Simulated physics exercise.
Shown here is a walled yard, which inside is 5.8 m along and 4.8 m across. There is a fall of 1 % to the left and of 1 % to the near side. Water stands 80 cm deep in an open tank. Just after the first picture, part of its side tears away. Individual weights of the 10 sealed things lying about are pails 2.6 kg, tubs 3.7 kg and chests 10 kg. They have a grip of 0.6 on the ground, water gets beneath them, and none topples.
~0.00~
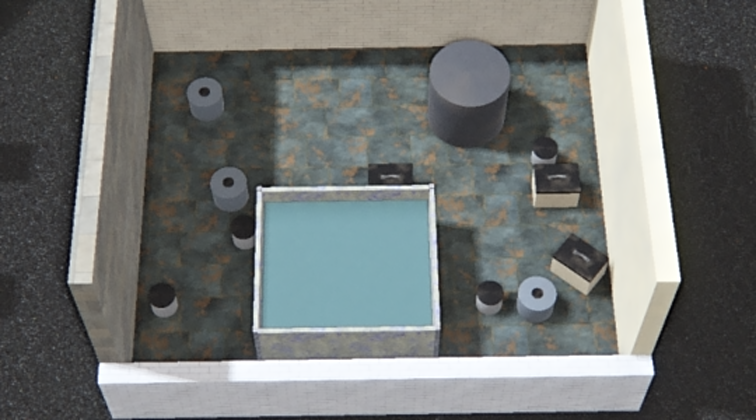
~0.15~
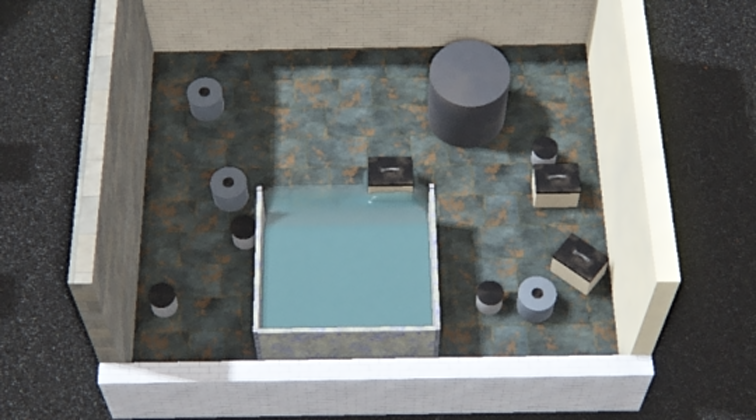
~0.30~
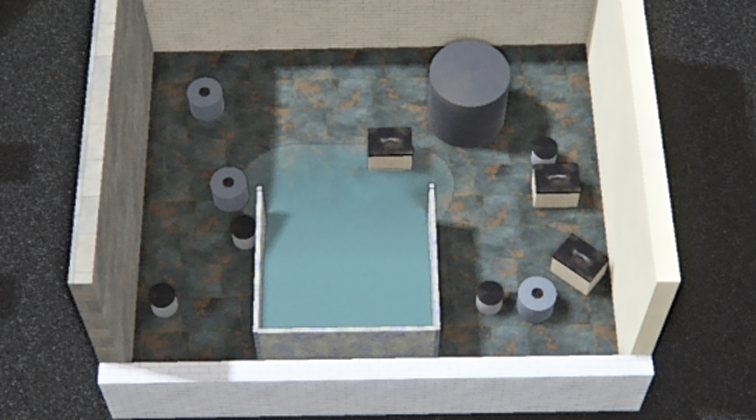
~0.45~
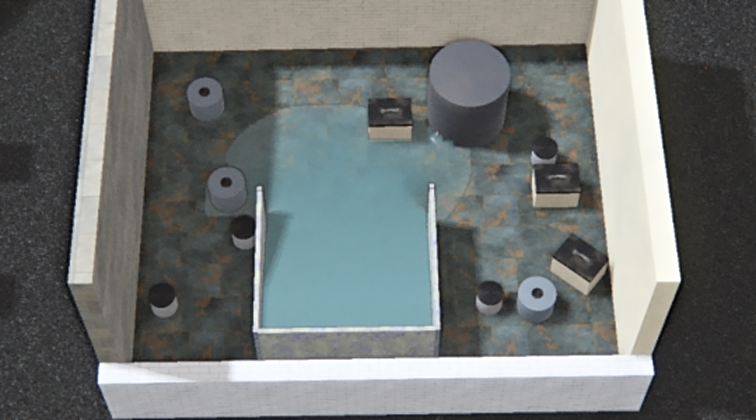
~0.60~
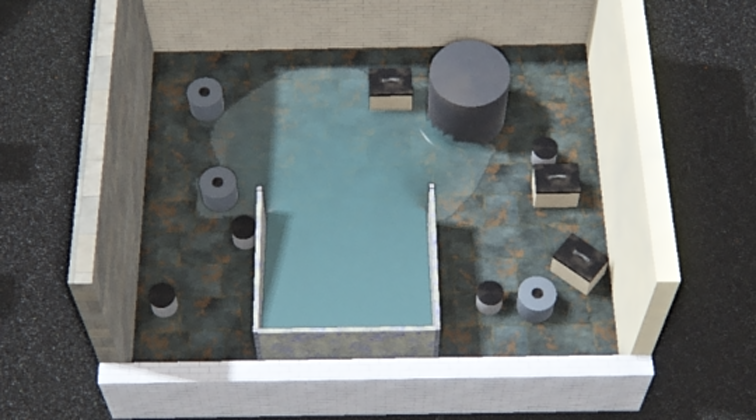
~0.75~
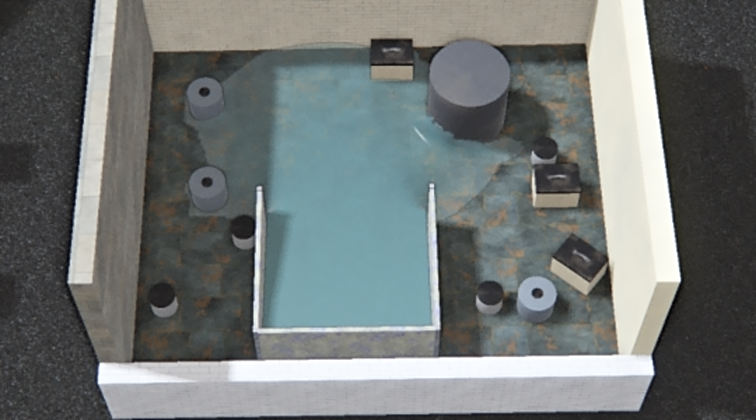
Water pours from the open tank's far side, pushing a chest away and then a tub left.
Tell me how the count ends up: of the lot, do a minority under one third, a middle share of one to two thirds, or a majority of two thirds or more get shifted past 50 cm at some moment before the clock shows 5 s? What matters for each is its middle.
Two thirds or higher.
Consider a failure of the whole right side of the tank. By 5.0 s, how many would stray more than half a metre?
Then it comes to 7 of them.
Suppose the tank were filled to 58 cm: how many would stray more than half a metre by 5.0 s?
Then the count would be 7.
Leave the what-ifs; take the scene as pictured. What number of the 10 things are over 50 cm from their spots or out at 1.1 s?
1 in all.
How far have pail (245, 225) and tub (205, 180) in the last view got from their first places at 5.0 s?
Respectively, 120 centimetres and 250 centimetres.
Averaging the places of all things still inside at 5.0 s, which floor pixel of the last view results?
It sits at about (398, 339).
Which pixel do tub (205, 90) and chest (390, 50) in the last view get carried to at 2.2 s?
About (171, 63) for the first and (503, 43) for the second.
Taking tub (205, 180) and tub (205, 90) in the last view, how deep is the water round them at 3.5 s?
Around 5 cm and 10 cm.
After 1.1 s 1 of 10 are over 50 cm from their spots; 1 afloat.
After 2.2 s 3 of 10 are over 50 cm from their spots; 3 afloat.
After 3.5 s 7 of 10 are over 50 cm from their spots; 7 afloat.
After 5.0 s 10 of 10 are over 50 cm from their spots, and 10 have been at some point; 10 afloat.
